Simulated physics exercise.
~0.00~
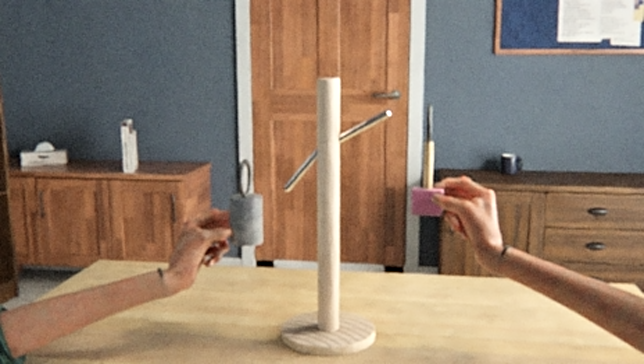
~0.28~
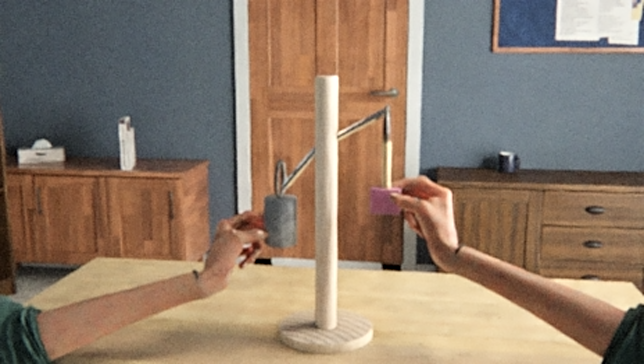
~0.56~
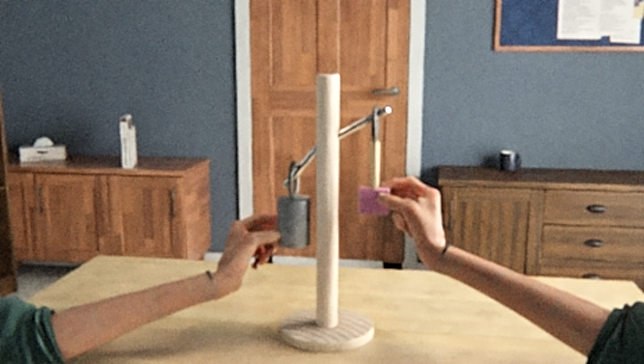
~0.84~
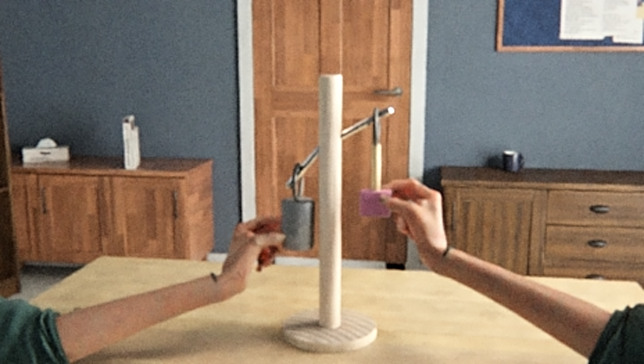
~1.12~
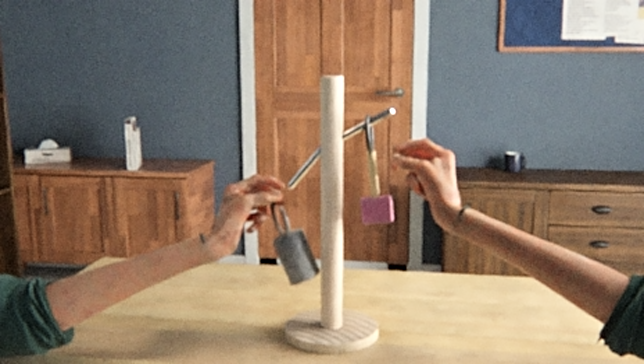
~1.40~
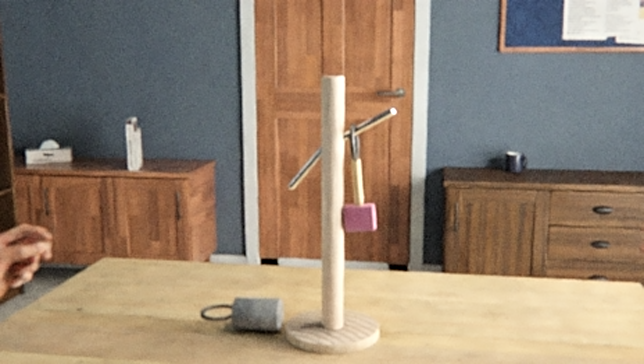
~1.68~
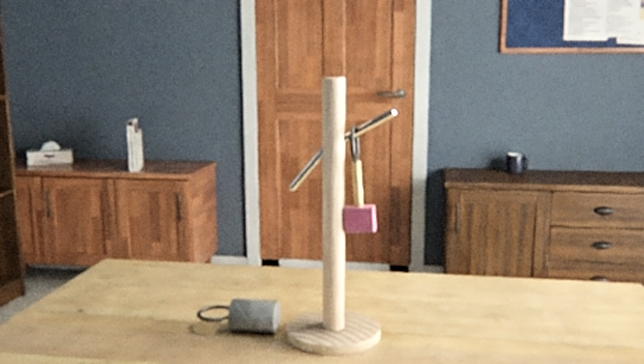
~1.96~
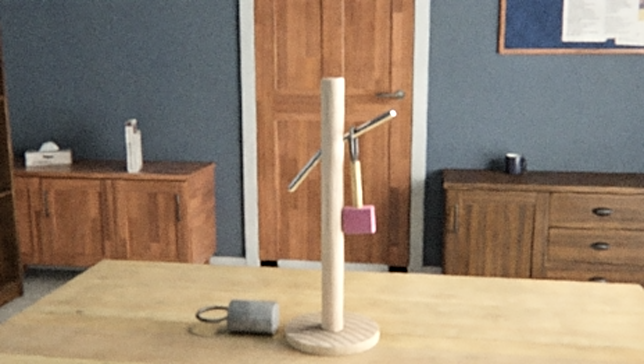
A grey lantern and a pink brush were brought by two hands from either side to a wooden peg stand, but once released, the lantern dropped and ended lying on the table while the brush stayed hanging from the slanted rod.
